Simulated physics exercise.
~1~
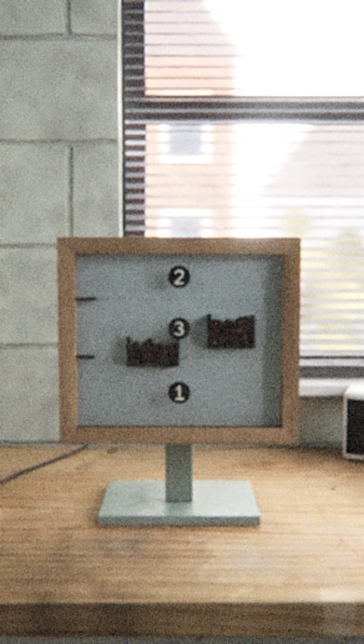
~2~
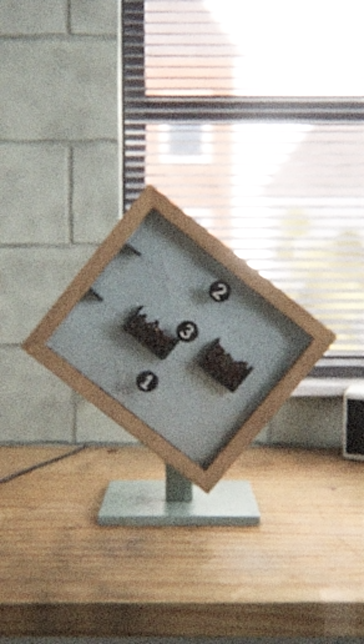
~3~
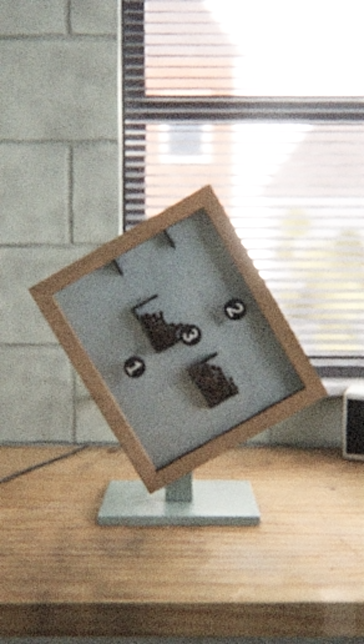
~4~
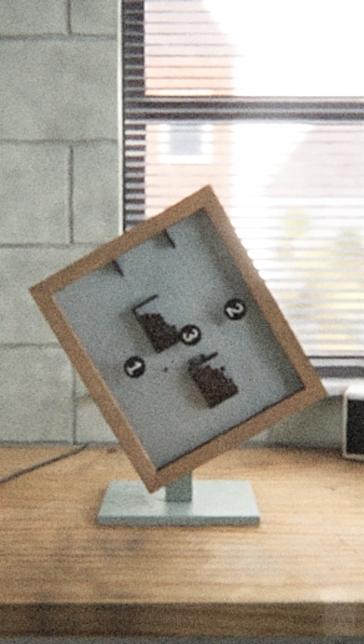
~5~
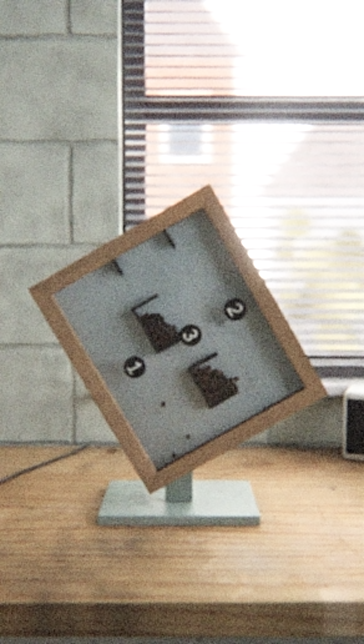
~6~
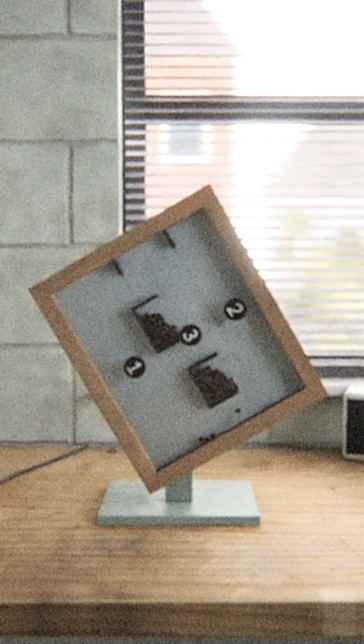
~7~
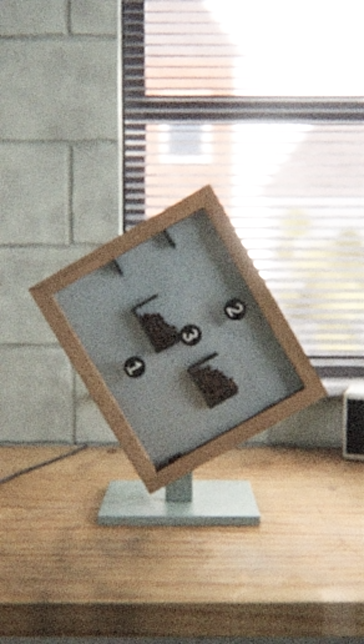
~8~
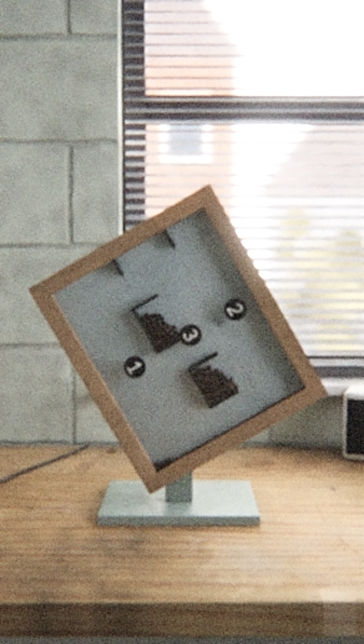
The clip shows a wood-framed display case on a stand turning clockwise and stopping tilted, while dark beads shift on its two small trays. A few spill and slide down to the bottom corner, and most end resting on the trays in the middle strip.
